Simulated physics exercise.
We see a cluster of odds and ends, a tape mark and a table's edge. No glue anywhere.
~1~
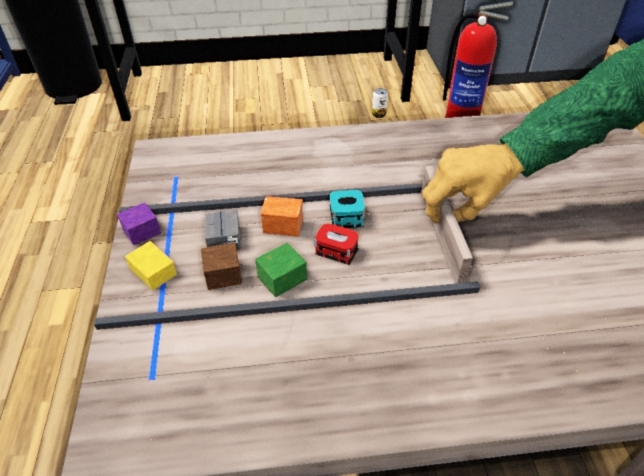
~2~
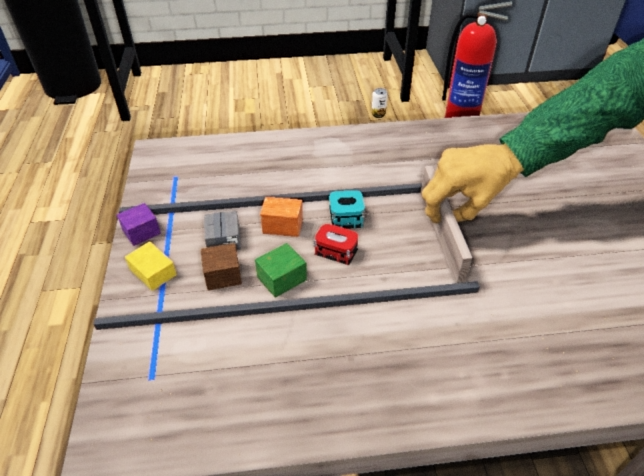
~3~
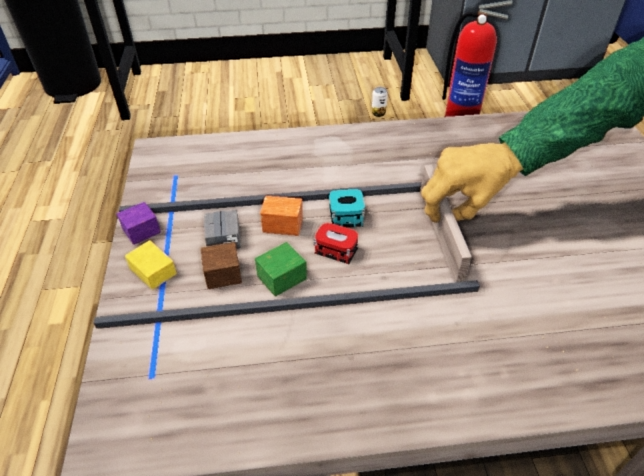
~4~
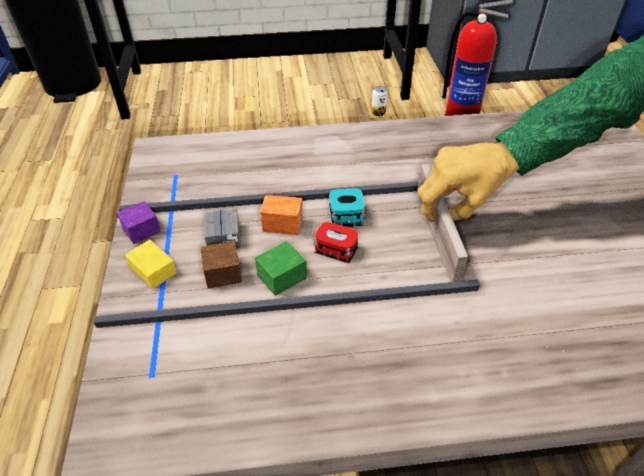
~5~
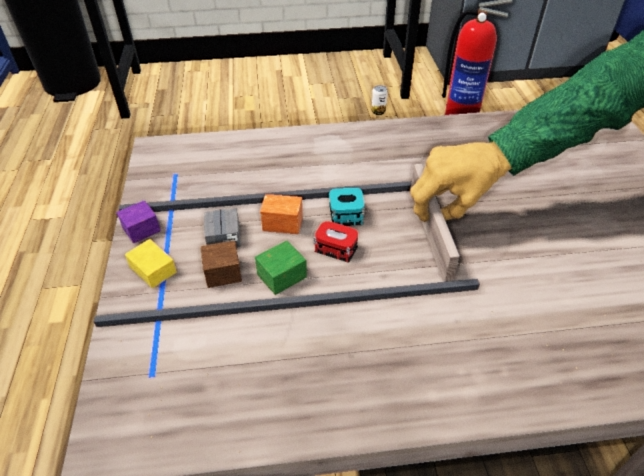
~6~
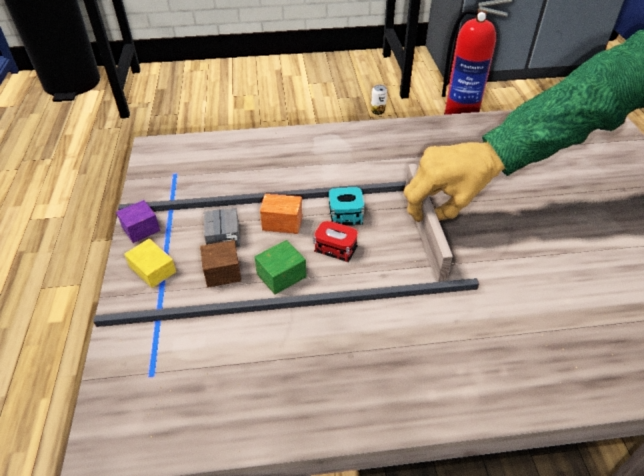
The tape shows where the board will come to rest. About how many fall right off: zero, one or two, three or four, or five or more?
Outcome: The number that fall off is three or four.
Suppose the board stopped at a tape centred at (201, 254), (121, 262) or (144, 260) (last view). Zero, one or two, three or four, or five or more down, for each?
For each place: One or two; at least five; 5 or more.
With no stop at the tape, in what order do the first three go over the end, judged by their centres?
They are the purple block, the grey box, the yellow block.
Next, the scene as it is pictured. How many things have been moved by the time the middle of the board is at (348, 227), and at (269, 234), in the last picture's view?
2 and 6.
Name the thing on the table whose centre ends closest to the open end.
The orange block.
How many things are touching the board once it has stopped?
It touches 3.
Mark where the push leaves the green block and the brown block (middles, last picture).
The green block stops around (140, 292); the brown block around (115, 267).
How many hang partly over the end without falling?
2 of them.
Soon after, none off yet; purple block at rest near (139, 221); yellow block at rest near (151, 263); brown block at rest near (221, 264).
Then, none off yet; purple block moved a little near (122, 221); yellow block moving near (144, 266); brown block moved about its own width near (194, 263).
At rest, the number that fall off is three or four; fallen, grey box, yellow block and purple block.
